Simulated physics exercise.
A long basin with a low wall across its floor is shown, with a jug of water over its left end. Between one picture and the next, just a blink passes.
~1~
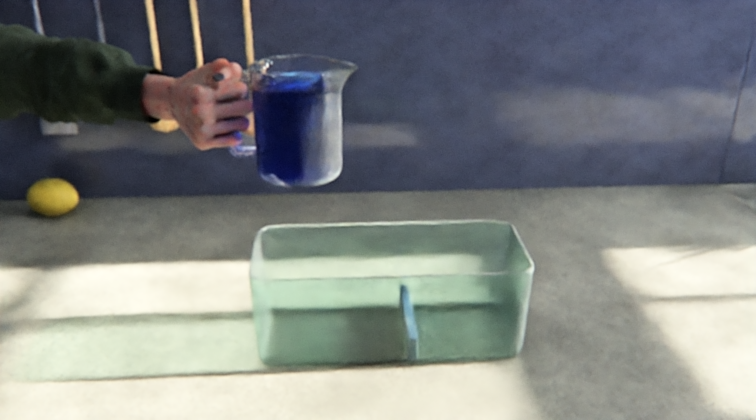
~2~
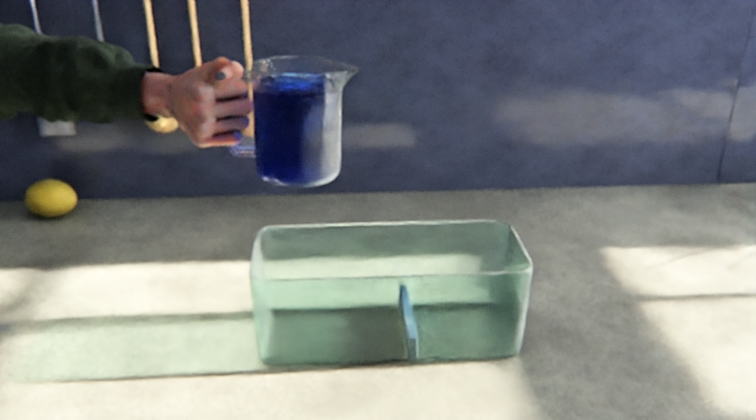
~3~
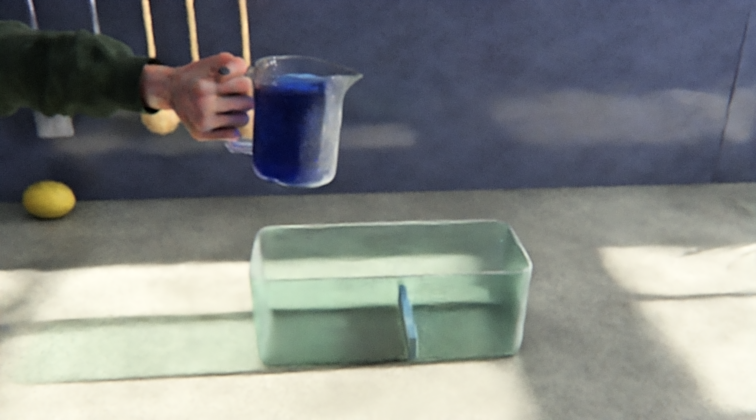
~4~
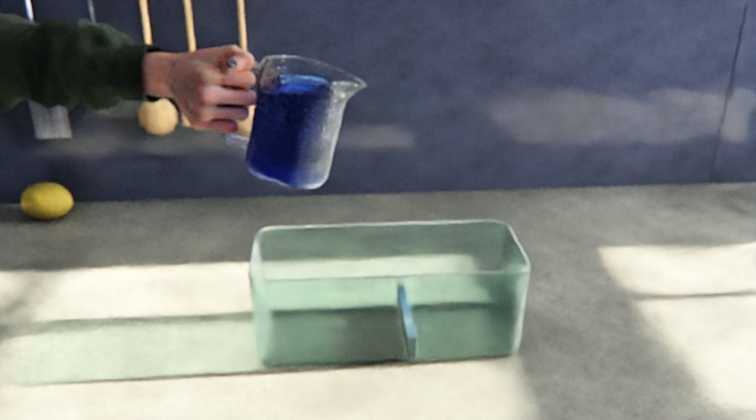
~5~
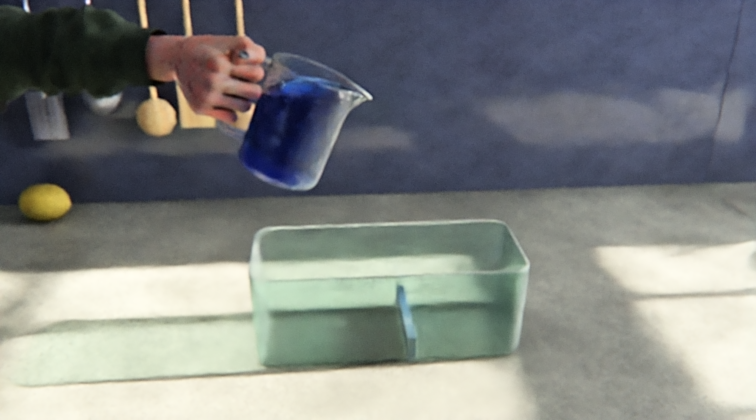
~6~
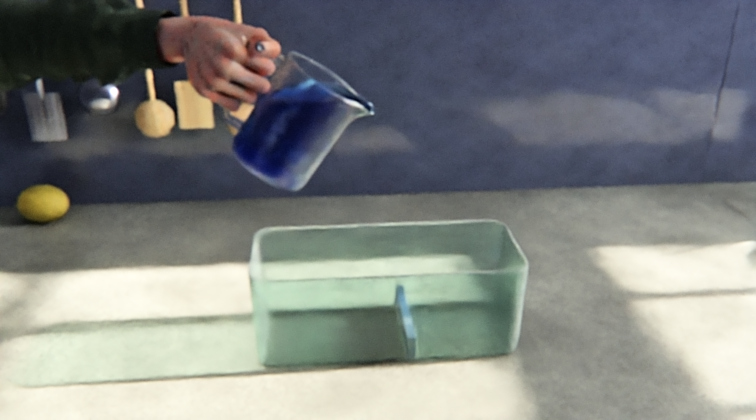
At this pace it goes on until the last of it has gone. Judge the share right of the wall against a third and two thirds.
At least a third, at most two thirds.
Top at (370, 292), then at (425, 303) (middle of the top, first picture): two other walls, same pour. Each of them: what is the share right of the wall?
First try close to 95 percent, second try close to 25 percent.
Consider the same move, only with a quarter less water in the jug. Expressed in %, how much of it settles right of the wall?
Result: Around 45 per cent.
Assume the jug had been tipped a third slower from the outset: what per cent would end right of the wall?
Estimate: Around 60 %.
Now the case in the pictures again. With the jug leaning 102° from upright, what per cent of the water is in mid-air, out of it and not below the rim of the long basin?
About 30 per cent.
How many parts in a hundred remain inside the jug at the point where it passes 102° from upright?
Some 55 in a hundred has yet to spill out.
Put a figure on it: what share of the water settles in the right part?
Around 55 %.
A moment on, the tilt is 102° and 55 per cent is still to pour, 0 is left of the wall and 16 right of it.
Next, the tilt is 118° and 8 per cent is still to pour, 24 is left of the wall and 52 right of it.
Then the tilt is 118° and 0 per cent is still to pour, 39 is left of the wall and 58 right of it.
Later the tilt is 118° and 0 per cent is still to pour, 42 is left of the wall and 56 right of it.
Finally, 43 per cent lies left of the wall, 56 right of it and 2 outside.
